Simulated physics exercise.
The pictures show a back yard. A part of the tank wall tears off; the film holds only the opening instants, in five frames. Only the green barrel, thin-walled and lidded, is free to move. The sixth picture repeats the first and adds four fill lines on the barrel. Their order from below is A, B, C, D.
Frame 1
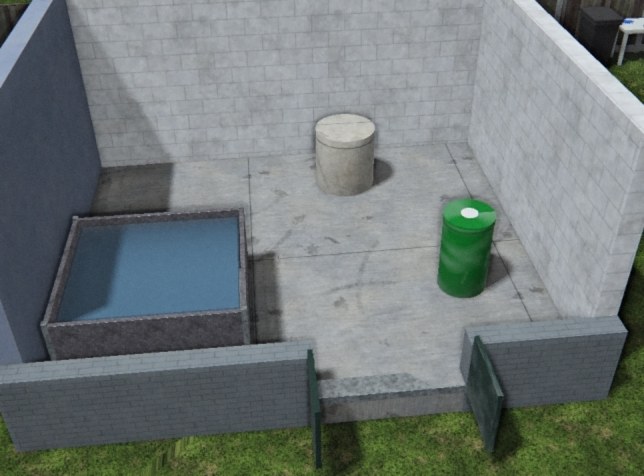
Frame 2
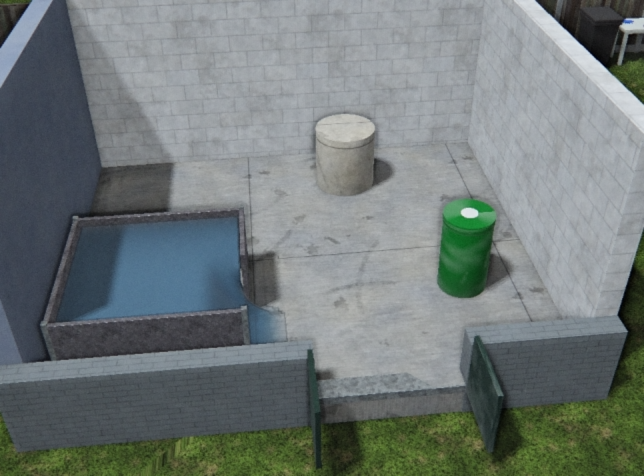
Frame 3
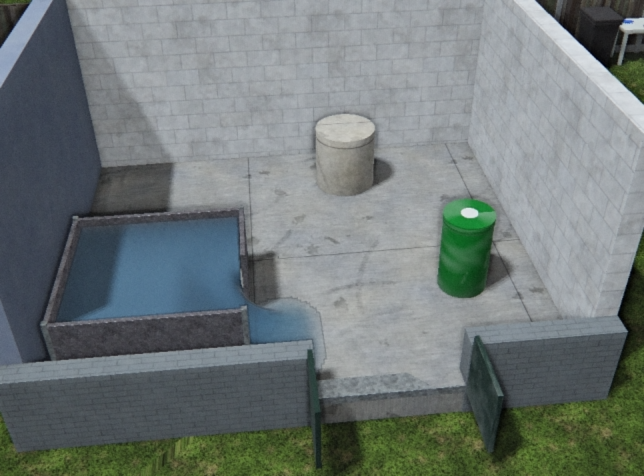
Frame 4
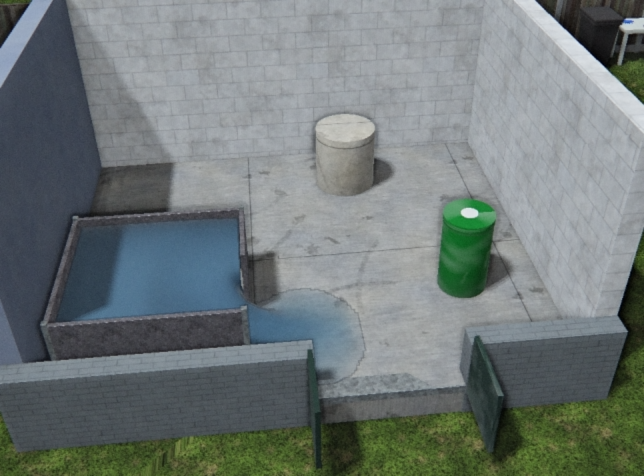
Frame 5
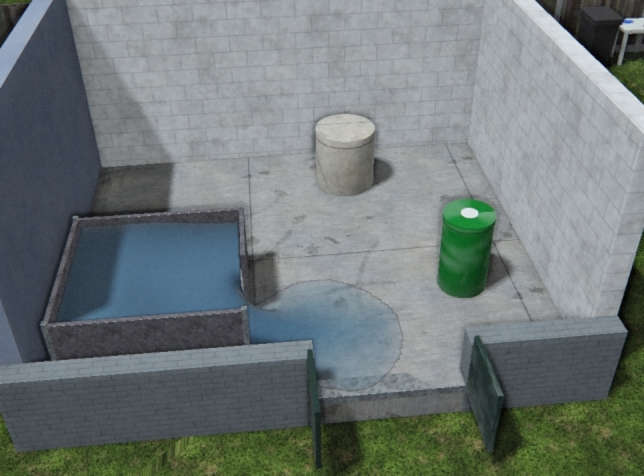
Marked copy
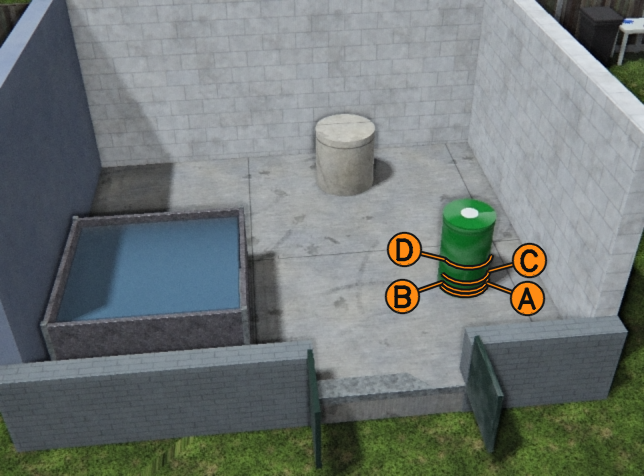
In the video, water flows from the right side of a full square tank in a walled yard and spreads across the concrete floor in a widening puddle, while a green barrel and a stone cylinder stay still.
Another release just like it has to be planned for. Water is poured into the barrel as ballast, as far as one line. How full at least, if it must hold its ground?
Use line D.
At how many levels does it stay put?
One.
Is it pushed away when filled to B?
Yes.
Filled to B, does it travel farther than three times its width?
Yes.
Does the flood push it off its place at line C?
Yes.
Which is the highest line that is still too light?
C it is.
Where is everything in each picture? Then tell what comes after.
Lid of the green barrel at (470, 213); tank full, its middle at (154, 267); open gate at (389, 337).
Water covers 2 % of the ground and is seen nearest the barrel at (271, 311).
Water covers 4 % of the ground and is seen nearest the barrel at (306, 313).
Water covers 7 % of the ground and is seen nearest the barrel at (341, 311).
Lid of the green barrel at (470, 213); water covers 10 % of the ground and is seen nearest the barrel at (367, 298).
On the marked copy, A at (468, 295); B at (469, 291); C at (470, 283); D at (472, 267); from the bottom up A, B, C, D.
For line A, it is pushed about 5 times its own width away.
For line B, it is pushed about 5 times its own width away.
For line C, it is pushed about its own width away.
For line D, it does not move.
